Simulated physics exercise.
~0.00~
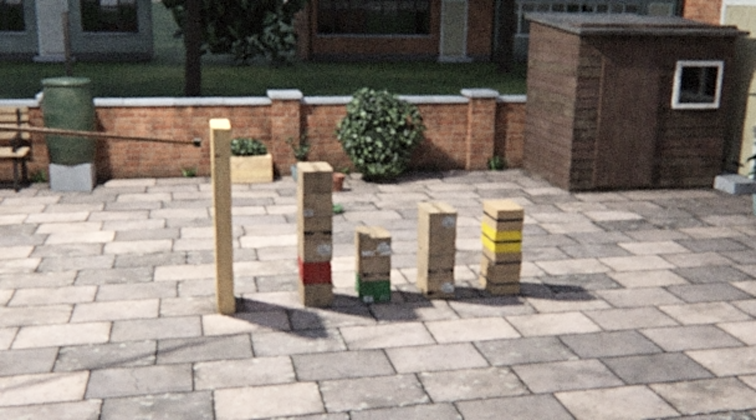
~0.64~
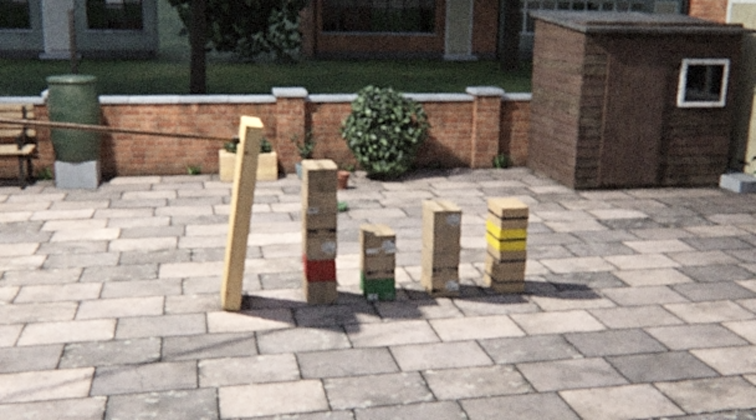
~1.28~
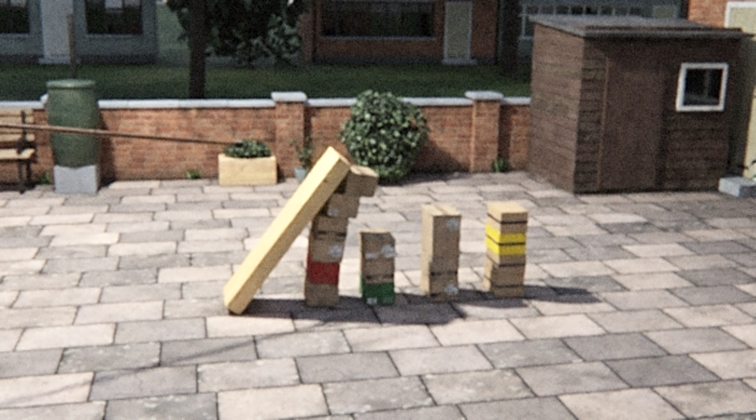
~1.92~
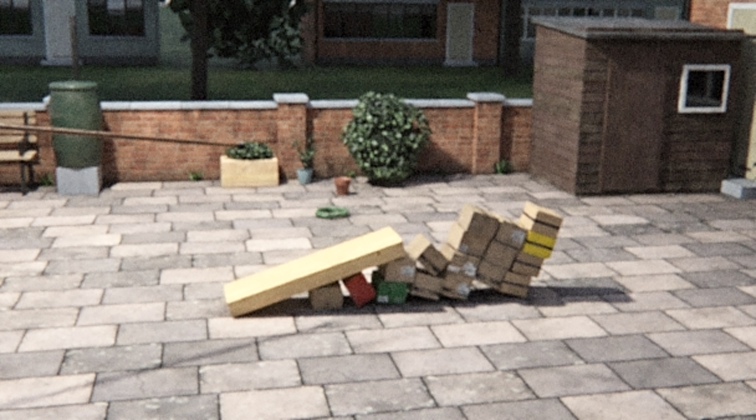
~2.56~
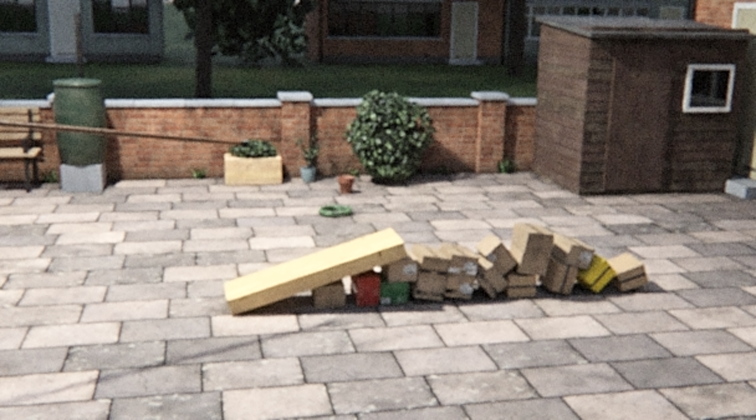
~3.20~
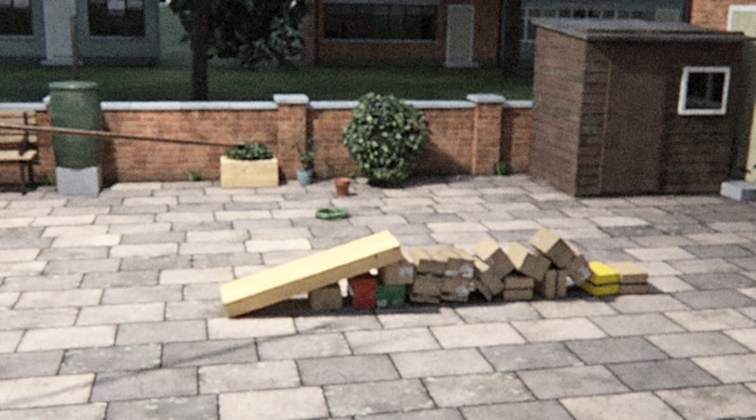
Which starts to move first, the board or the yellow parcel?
The board starts to move first, tipping to the right while the yellow parcel is still in place in its stack. The yellow parcel moves only later, once the collapse has reached the far end of the row.
